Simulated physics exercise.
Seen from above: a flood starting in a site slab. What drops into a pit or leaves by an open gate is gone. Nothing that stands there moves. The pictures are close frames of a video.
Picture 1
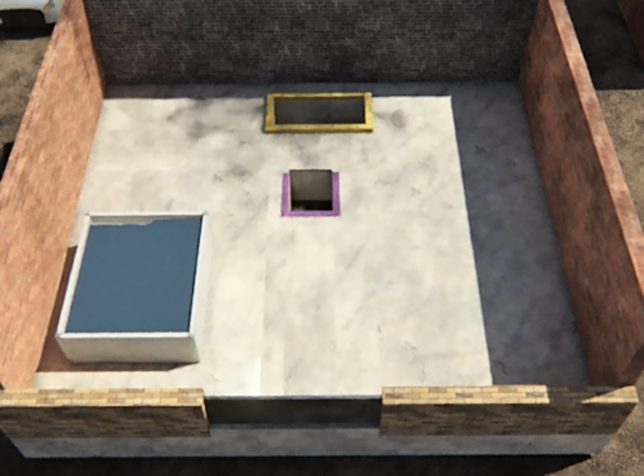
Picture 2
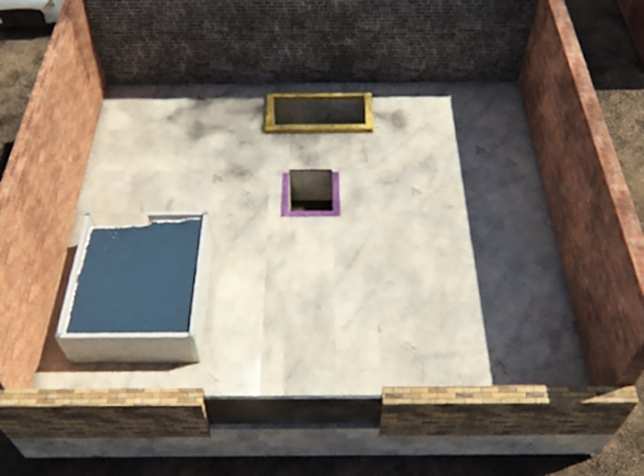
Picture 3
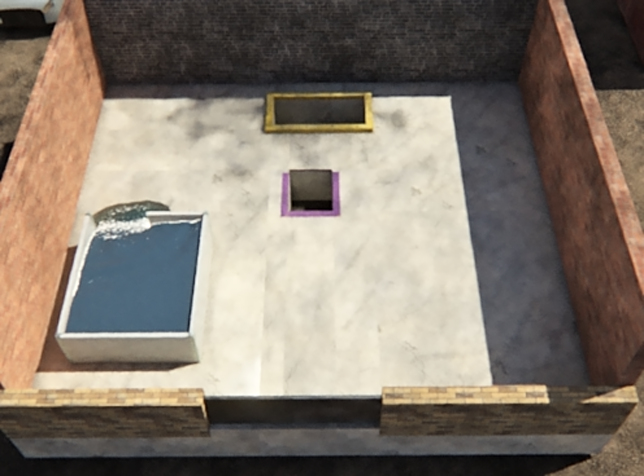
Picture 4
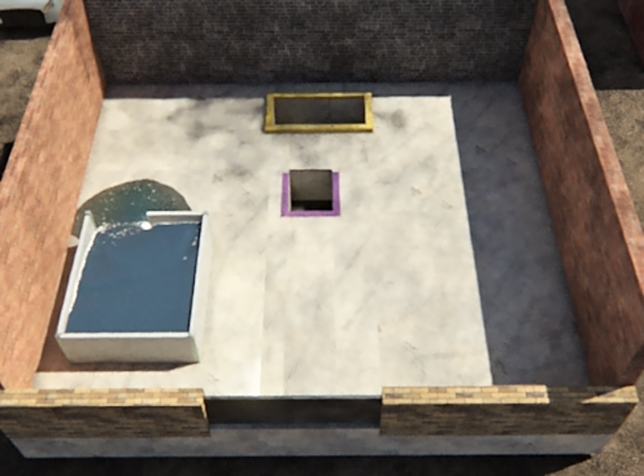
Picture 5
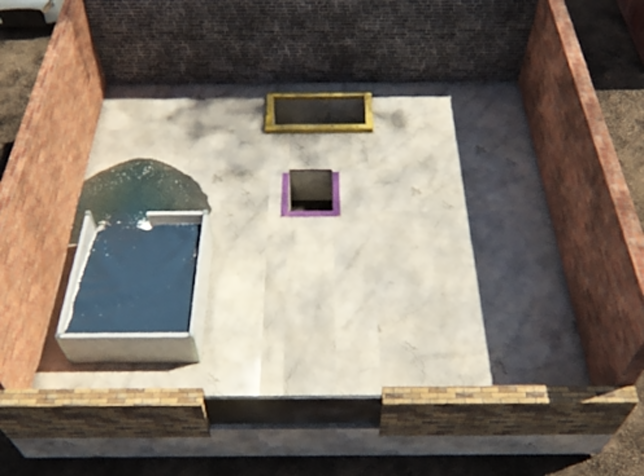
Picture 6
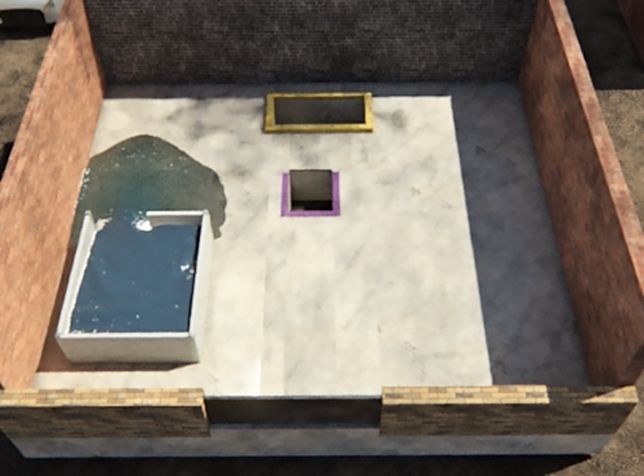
A walled slab with reddish brick sides, a dark back wall and a low tan brick front wall with a gap is seen from above by a still camera. A white-rimmed tank of blue water sits at left, with a purple-edged square pit near the centre and a yellow-edged rectangular one behind it. Water pours through the tank's far side and spreads backward and rightward across the pale floor in a widening dark sheet.
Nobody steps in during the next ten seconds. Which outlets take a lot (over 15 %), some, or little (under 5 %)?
One by one: The gate takes under 5 %; the purple pit takes from 5 to 15 %; the yellow pit takes from 5 to 15 %.
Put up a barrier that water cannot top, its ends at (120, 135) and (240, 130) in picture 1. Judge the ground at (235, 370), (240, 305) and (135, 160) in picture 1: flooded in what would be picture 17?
In turn: Free of water, not flooded, flooded.
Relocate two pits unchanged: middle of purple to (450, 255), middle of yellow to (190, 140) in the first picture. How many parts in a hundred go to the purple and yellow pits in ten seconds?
In per cent: Purple 4, yellow 15.
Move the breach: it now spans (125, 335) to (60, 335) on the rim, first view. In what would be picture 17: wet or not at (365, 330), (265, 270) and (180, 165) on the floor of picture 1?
As listed: Under water, clear, clear.
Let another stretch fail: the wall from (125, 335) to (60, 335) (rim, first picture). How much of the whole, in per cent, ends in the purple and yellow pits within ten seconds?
Roughly, in per cent: Purple 2, yellow 0.
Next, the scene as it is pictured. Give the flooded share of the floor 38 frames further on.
I make it 45 per cent.
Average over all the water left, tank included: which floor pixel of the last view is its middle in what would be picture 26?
I would point to (165, 201).
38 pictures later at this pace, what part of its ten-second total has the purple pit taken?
Some 35 per cent.
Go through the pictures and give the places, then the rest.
The first frame shows still water in the water tank at (138, 274).
In the second frame, water pours out on the water tank's far side and has run to a hidden place.
In the third frame, water pours out on the water tank's far side and has run to (154, 205).
In the fourth frame, water pours out on the water tank's far side and has run to (150, 184).
In the fifth frame, the front is at (130, 163), out from the gap on the water tank's far side.
In the sixth frame, the front is at (138, 139), out from the gap on the water tank's far side.
A moment on, water covers 20 % of the floor; the gate 0 %, the purple pit 0 %, the yellow pit 0 %.
Next, water covers 25 % of the floor; the gate 0 %, the purple pit 0 %, the yellow pit 0 %.
Then, water covers 25 % of the floor; the gate 0 %, the purple pit 0 %, the yellow pit 2 %.
Later, water covers 45 % of the floor; the gate 0 %, the purple pit 3 %, the yellow pit 7 %.
In the end, water covers 75 % of the floor; the gate 0 %, the purple pit 9 %, the yellow pit 8 %.
